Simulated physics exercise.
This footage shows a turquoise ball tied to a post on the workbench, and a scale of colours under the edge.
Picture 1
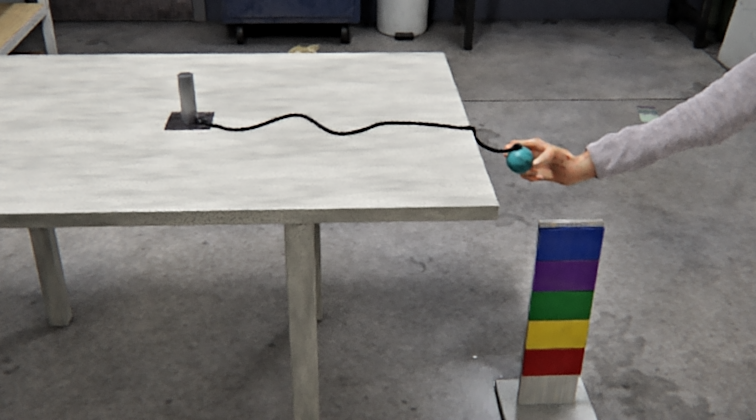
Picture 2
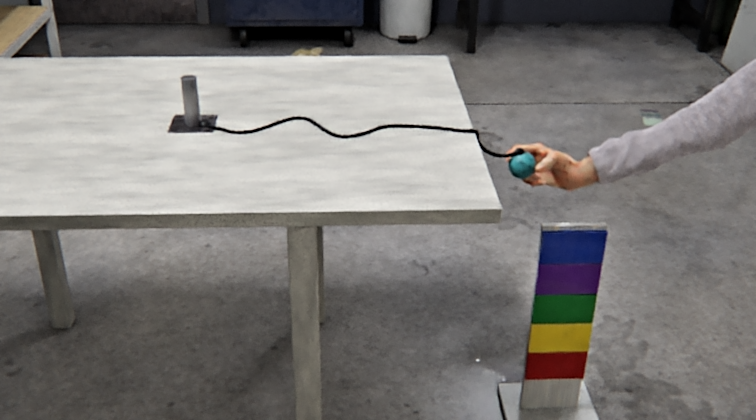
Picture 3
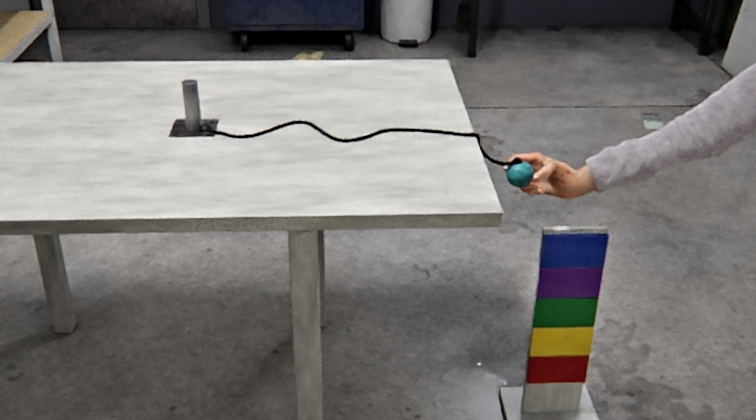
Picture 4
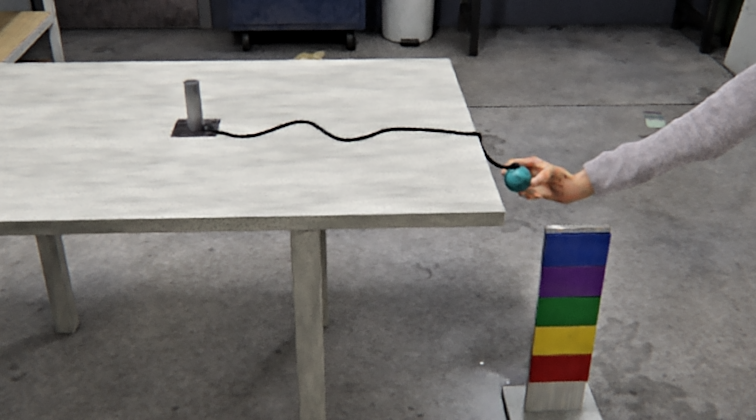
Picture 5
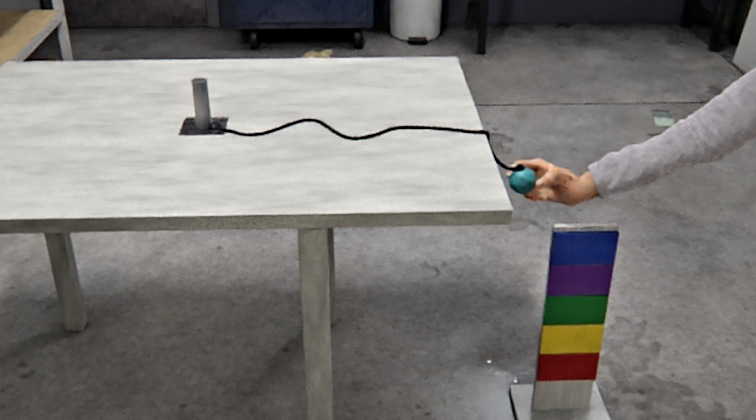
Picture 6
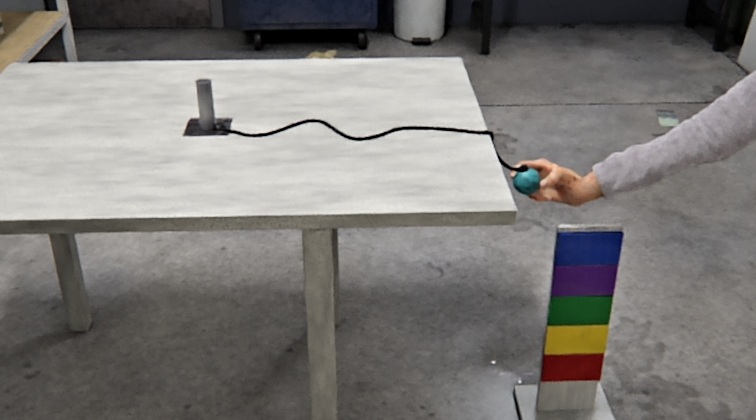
The video shows a hand holding a turquoise ball tied by a slack, wavy black cord to a post on a workbench, lowering it slightly beside the table edge, above a colour scale, while the view shifts a little.
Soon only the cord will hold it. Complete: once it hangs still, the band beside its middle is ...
... Blue.
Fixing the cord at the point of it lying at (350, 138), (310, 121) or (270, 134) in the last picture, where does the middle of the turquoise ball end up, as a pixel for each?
The places are (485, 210), (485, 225) and (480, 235).
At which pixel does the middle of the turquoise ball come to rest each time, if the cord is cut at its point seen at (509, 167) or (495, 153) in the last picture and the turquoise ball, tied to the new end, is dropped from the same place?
In order, roughly (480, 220) and (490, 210).
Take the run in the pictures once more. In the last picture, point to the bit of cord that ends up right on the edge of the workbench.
It's the point at about (439, 129).
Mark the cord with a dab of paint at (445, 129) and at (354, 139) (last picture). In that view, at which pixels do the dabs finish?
First: (489, 142). Second: (397, 130).
Soon after, ball near (517, 245); level with blue.
Then, ball near (455, 241); level with blue.
Further on, ball near (484, 246); level with blue.
At rest, ball near (481, 245); level with blue. Its middle rests at the blue band.
